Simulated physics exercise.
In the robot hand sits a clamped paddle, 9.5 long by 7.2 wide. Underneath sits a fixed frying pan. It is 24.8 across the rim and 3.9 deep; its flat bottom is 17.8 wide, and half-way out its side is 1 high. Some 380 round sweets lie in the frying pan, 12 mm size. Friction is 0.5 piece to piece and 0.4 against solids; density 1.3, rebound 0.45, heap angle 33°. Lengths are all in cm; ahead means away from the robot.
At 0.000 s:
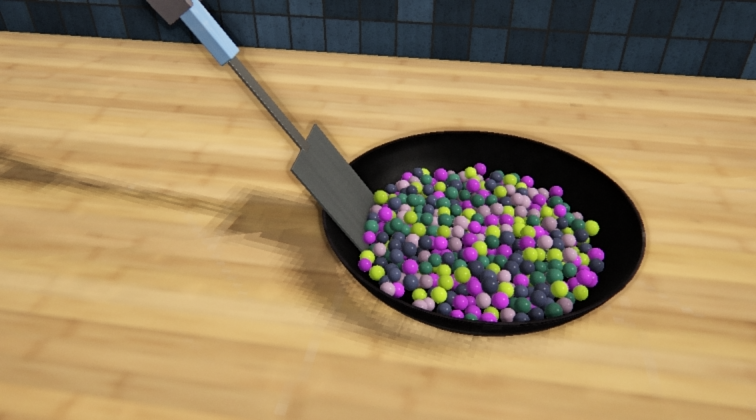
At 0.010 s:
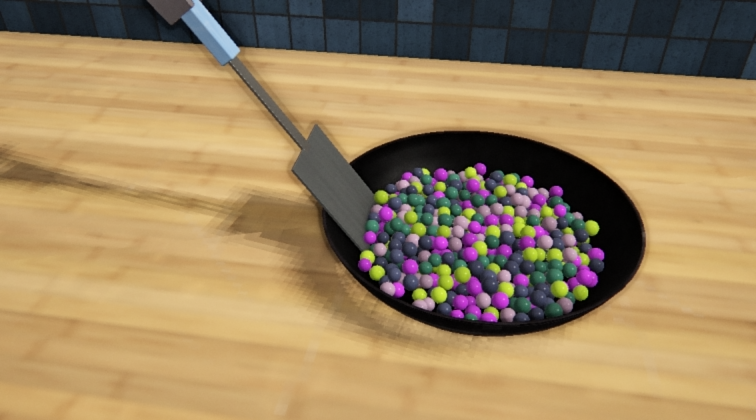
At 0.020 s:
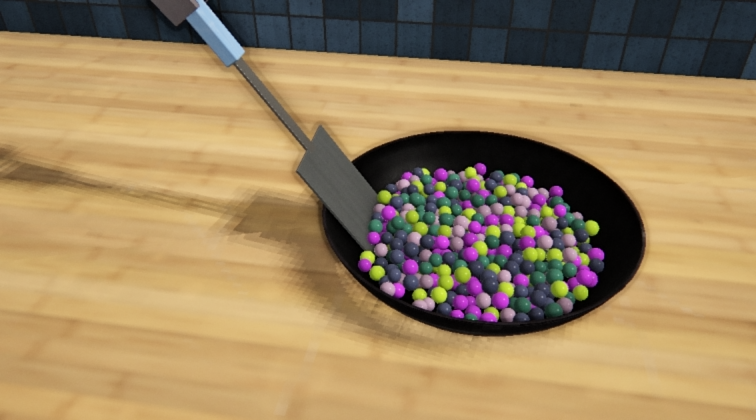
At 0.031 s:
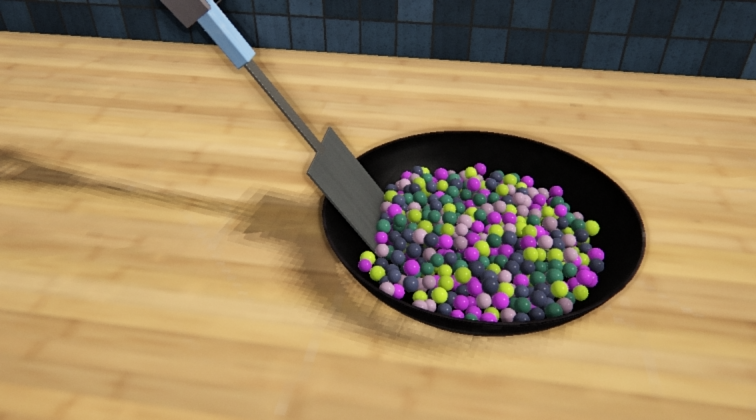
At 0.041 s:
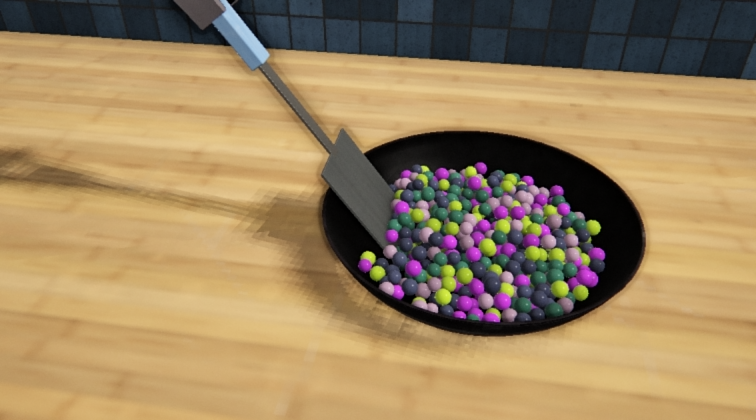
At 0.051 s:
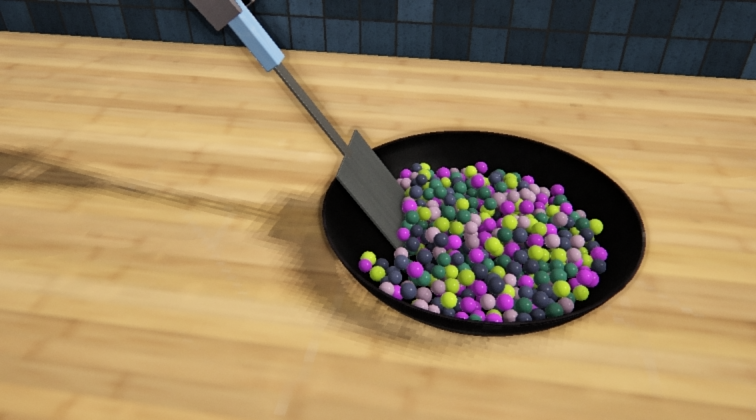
On a wooden counter near a dark tiled wall, a flat paddle rested at the left side of a black pan of colourful round sweets, then slid slowly rightward, pushing against the heap.
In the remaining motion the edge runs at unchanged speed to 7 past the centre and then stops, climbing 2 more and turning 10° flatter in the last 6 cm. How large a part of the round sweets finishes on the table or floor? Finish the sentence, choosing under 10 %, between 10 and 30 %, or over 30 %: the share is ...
The share is between 10 and 30 %.
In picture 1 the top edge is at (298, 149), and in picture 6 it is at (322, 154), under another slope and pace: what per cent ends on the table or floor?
Around 5 per cent finishes on the table or floor.
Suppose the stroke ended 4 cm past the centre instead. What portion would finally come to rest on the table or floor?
My guess would be around 5 per cent.
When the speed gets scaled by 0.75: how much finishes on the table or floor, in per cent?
Something close to 10 per cent ends up on the table or floor.
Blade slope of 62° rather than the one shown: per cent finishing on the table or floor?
Estimate for that slope: Some 15 per cent.
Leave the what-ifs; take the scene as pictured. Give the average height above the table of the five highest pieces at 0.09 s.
They are around 5 cm up.
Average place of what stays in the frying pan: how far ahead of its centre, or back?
4.0 cm ahead.
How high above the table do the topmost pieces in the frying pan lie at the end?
It reaches around 5.0 cm.
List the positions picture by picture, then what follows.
Paddle top edge at (304, 145), sloping 54°; upper third of the load around (475, 223), from x 365 to 595, top at y 170; 380 in the frying pan, in the first picture.
Paddle top edge at (304, 146), sloping 54°; upper third of the load around (475, 222), from x 365 to 595, top at y 170, in the second picture.
Paddle top edge at (309, 147), sloping 54°; upper third of the load around (474, 222), from x 365 to 595, top at y 170, in the third picture.
Paddle top edge at (319, 148), sloping 54°; upper third of the load around (464, 221), from x 365 to 595, top at y 170, in the fourth picture.
Paddle top edge at (332, 150), sloping 54°; upper third of the load around (466, 221), from x 365 to 595, top at y 170, in the fifth picture.
Paddle top edge at (346, 152), sloping 54°; upper third of the load around (471, 222), from x 365 to 600, top at y 170; 380 in the frying pan, in the sixth picture.
After 0.09 s, sloping 54°, highest piece 5 above the table; 380 in the frying pan.
After 0.12 s, sloping 51°, highest piece 6 above the table; 380 in the frying pan.
After 0.34 s, sloping 44°, highest piece 5 above the table; 320 in the frying pan, 54 on the table or floor, 6 on the blade or in flight.
After 1.39 s, sloping 44°, highest piece 5 above the table; 319 in the frying pan, 61 on the table or floor.
At rest, 319 in the frying pan, 61 on the table or floor. That is 16 % on the table or floor.
